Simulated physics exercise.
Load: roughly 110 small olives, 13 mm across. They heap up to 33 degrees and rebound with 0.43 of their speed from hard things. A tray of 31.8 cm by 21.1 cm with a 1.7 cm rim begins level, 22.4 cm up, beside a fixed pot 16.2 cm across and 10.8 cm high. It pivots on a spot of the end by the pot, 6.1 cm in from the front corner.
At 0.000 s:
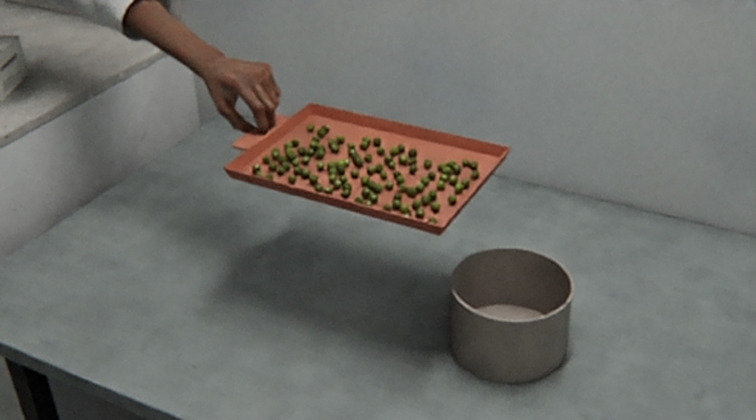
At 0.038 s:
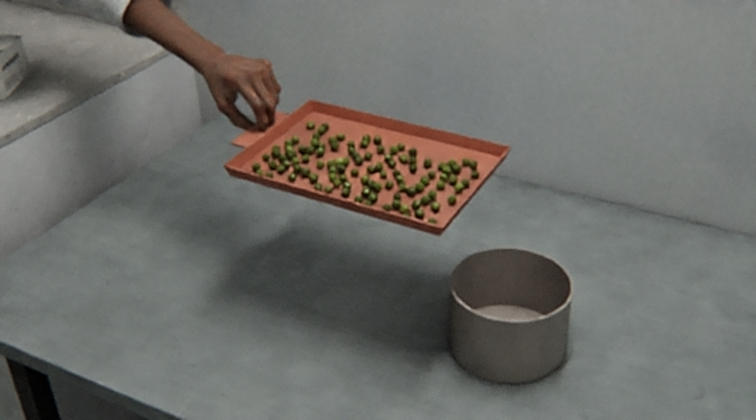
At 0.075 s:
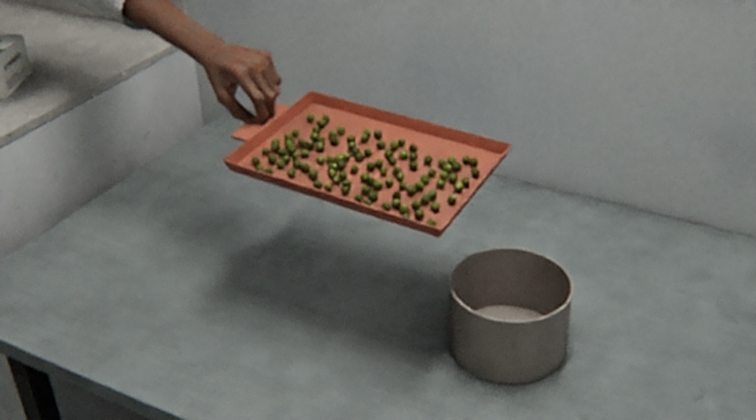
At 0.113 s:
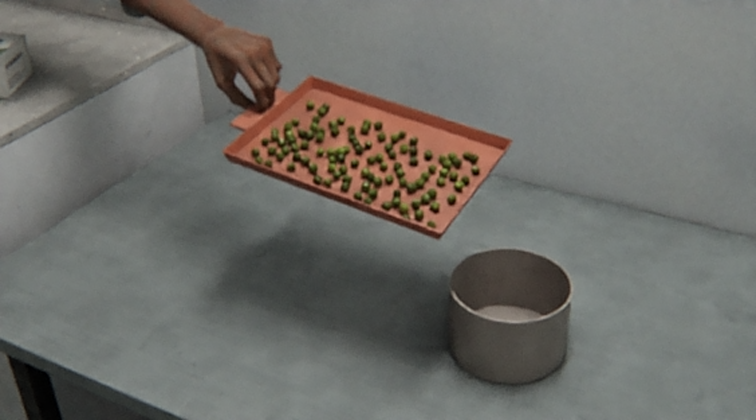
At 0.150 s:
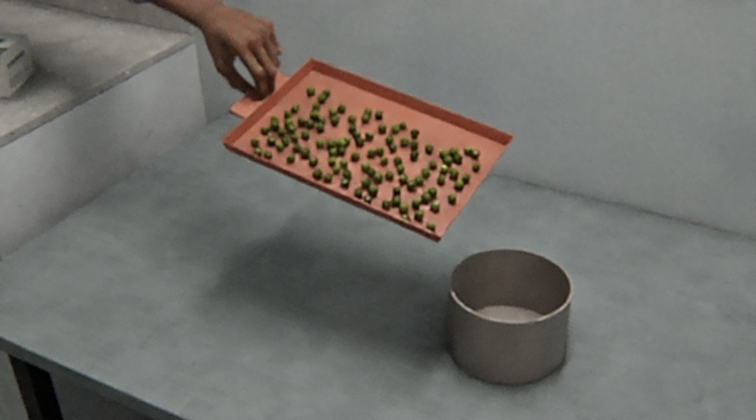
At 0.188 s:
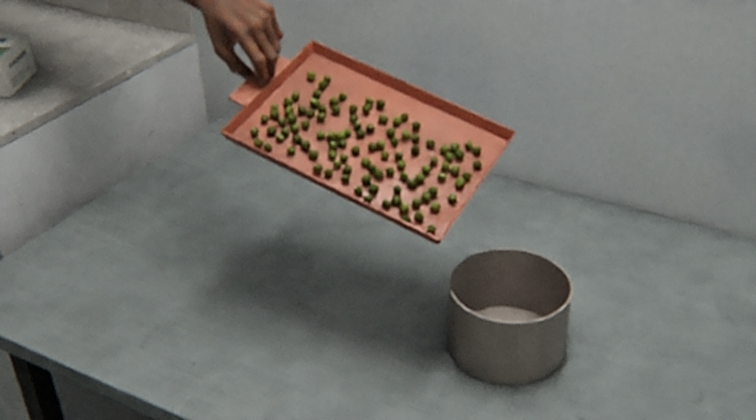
A terracotta-coloured tray scattered with small green olives is held by its handle above a grey-blue tabletop, seen from a raised angle in a plain grey room. The hand grips it at upper left, a round grey-brown pot stands at lower right, and a pale ledge lies at left. Level at first, the tray tilts gradually as the hand lifts the far left side, the olives staying spread across it and the camera still.
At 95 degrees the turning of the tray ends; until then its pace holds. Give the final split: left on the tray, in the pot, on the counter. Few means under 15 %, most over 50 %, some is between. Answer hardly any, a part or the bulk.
Left on the tray: Hardly any; in the pot: Hardly any; on the counter: The bulk.
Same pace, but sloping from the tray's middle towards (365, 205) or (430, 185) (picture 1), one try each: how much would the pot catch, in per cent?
Some 0 and 65 per cent.
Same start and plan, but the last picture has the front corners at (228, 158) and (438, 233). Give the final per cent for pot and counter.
Pot 0, counter 100.
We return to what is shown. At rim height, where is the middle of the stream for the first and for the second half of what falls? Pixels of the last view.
At about (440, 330), then at (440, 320).
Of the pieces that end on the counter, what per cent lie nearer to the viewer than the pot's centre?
About 100 per cent.
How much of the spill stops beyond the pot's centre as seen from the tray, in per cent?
About 40 per cent.
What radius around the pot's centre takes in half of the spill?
Roughly 18 cm.
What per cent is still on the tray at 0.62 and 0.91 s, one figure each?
About 90, 5.
After 0.45 s, tilt 58 degrees; the tray holds 100 %, the pot 0 %.
After 0.62 s, tilt 83 degrees; the tray holds 90 %, the pot 0 %.
Then, at 0.91 s, tilt 95 degrees; the tray holds 5 %, the pot 5 %.
In the end, at 1.7 s, tray 0 %, pot 5 %, counter 95 %.
